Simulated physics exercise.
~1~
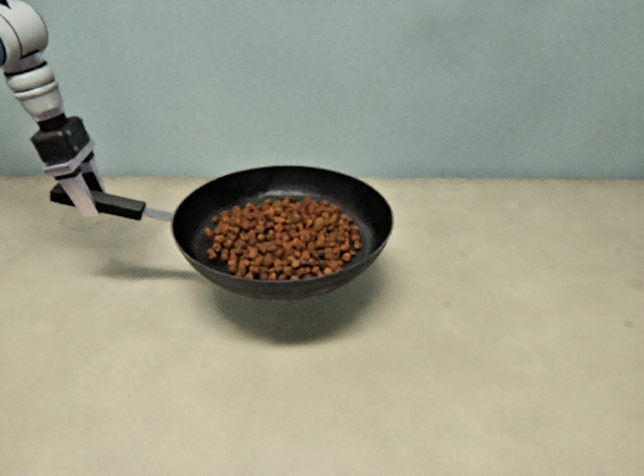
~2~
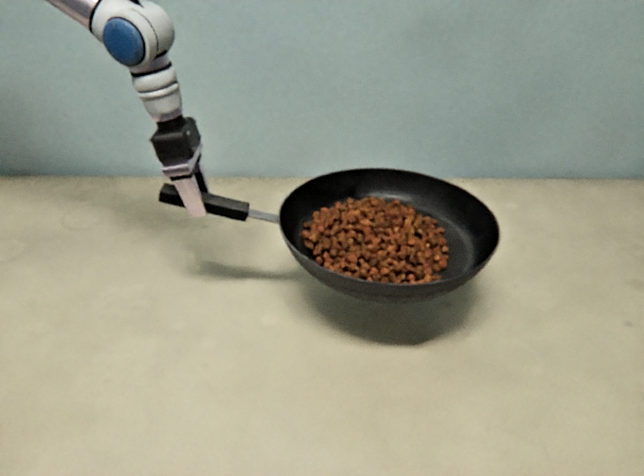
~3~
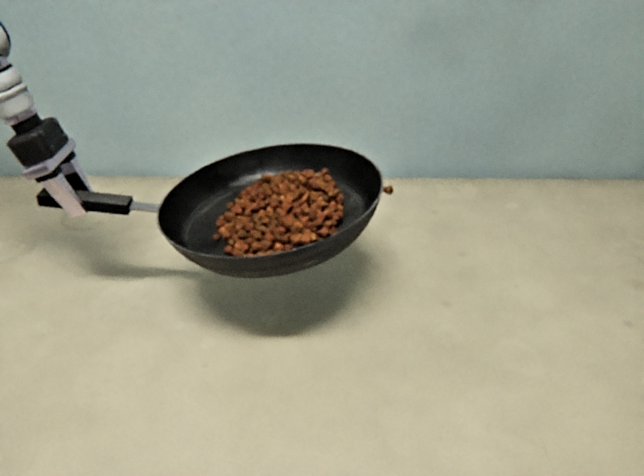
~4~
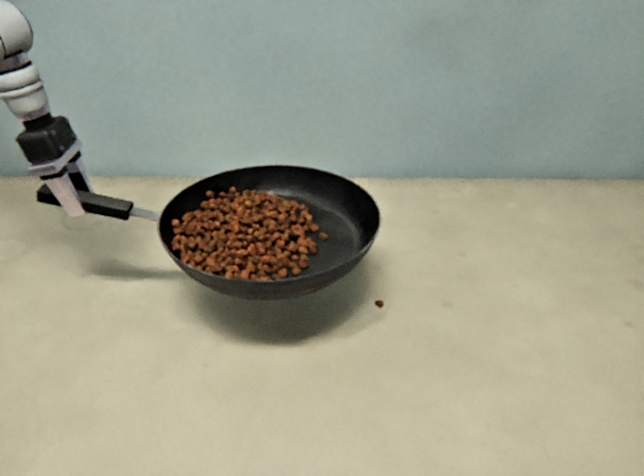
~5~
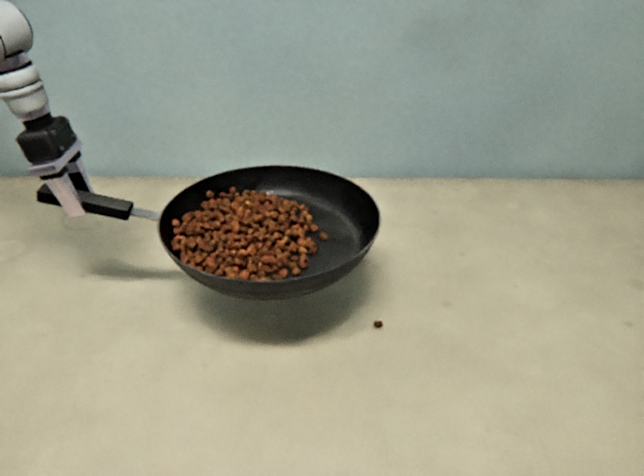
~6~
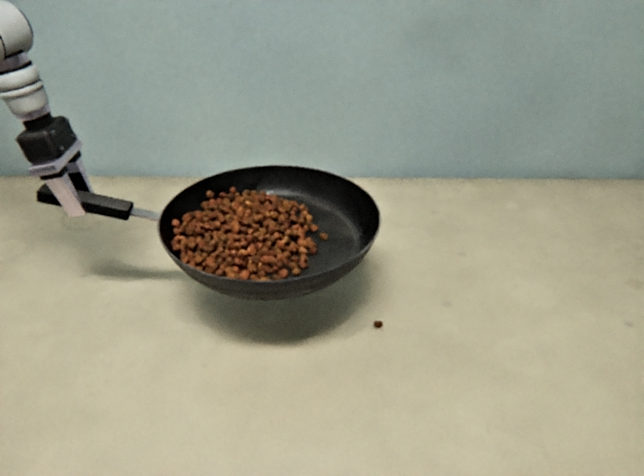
A robot arm holds a black frying pan filled with small brown pellets above a pale tabletop, against a blue-grey wall. It carries the pan to the right, keeping it upright, with the pellets heaped inside. Then it swings the pan back to the left and tips it, its far side raised, as a single pellet flies past the right rim. The pan returns to level while the rest of the heap slides toward the handle side. The stray pellet lands on the table, and the arm stays still with nearly everything remaining in the pan.
